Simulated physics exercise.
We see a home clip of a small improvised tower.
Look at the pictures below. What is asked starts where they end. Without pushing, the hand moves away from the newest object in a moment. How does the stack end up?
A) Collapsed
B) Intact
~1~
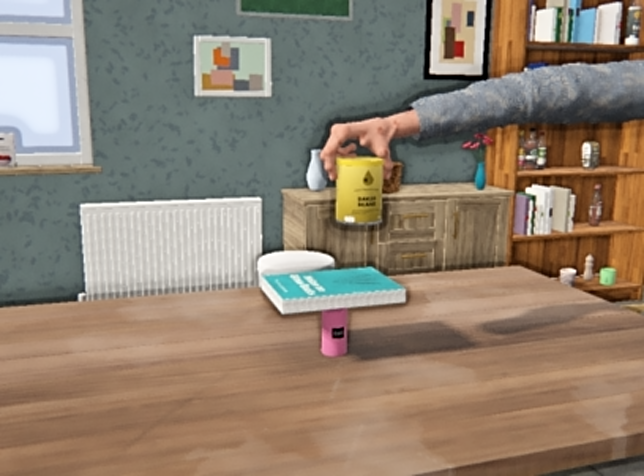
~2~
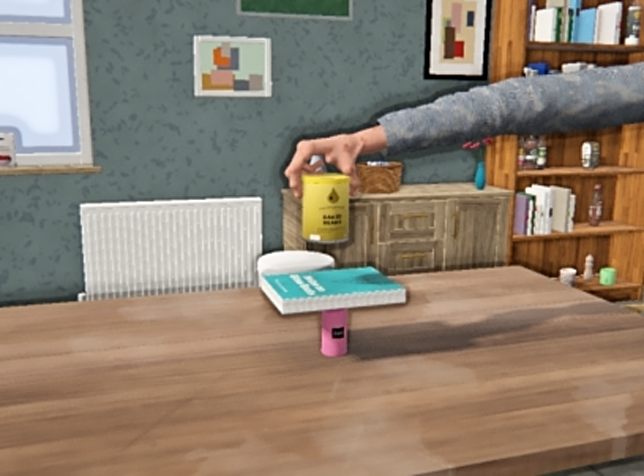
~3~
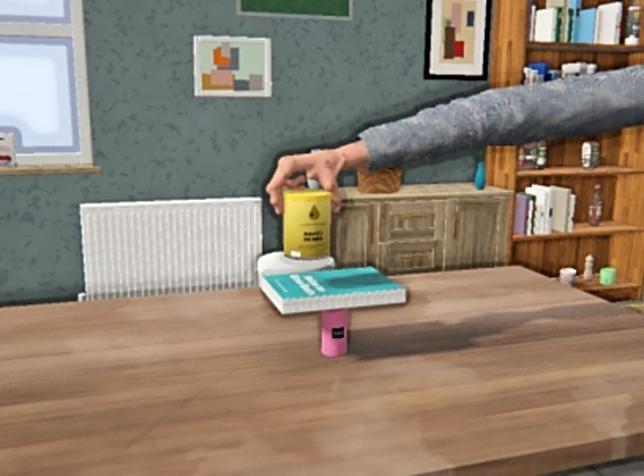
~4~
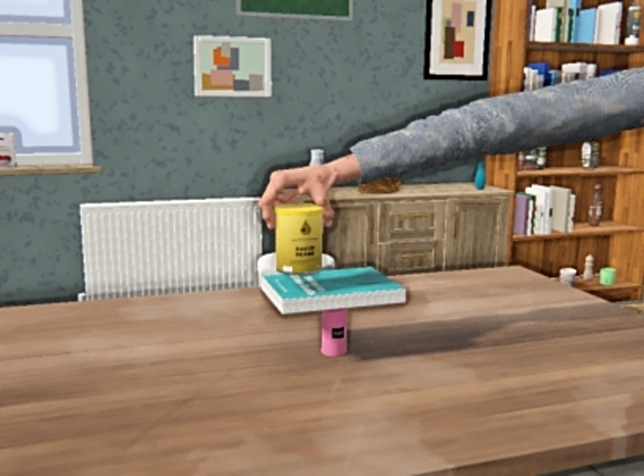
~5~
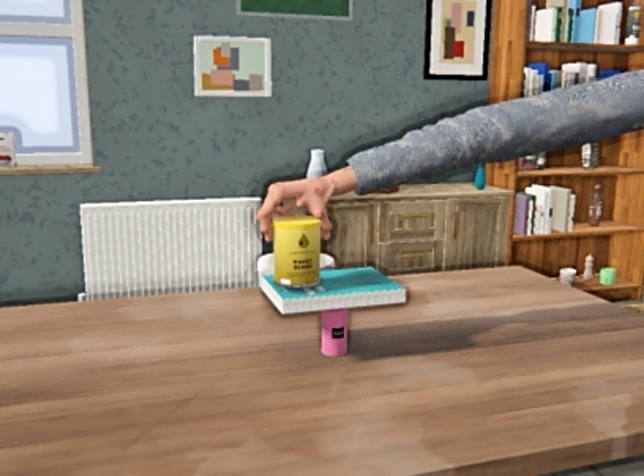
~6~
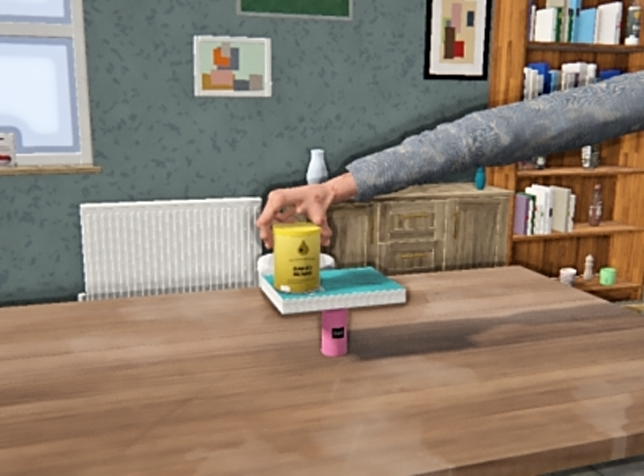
The answer is A.
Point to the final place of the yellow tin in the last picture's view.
End spot: Near (239, 355).
Then, 0.40 s later than the last frame, yellow tin now fallen; turquoise book tilted by 67°.
Then, 0.50 s later than the last frame, turquoise book on its side.
Then, 0.90 s later than the last frame, turquoise book now fallen.
When it is over, fallen, yellow tin and turquoise book; pink shaker as before. End places, in pixels of the last picture, yellow tin near (239, 355). The stack comes apart.
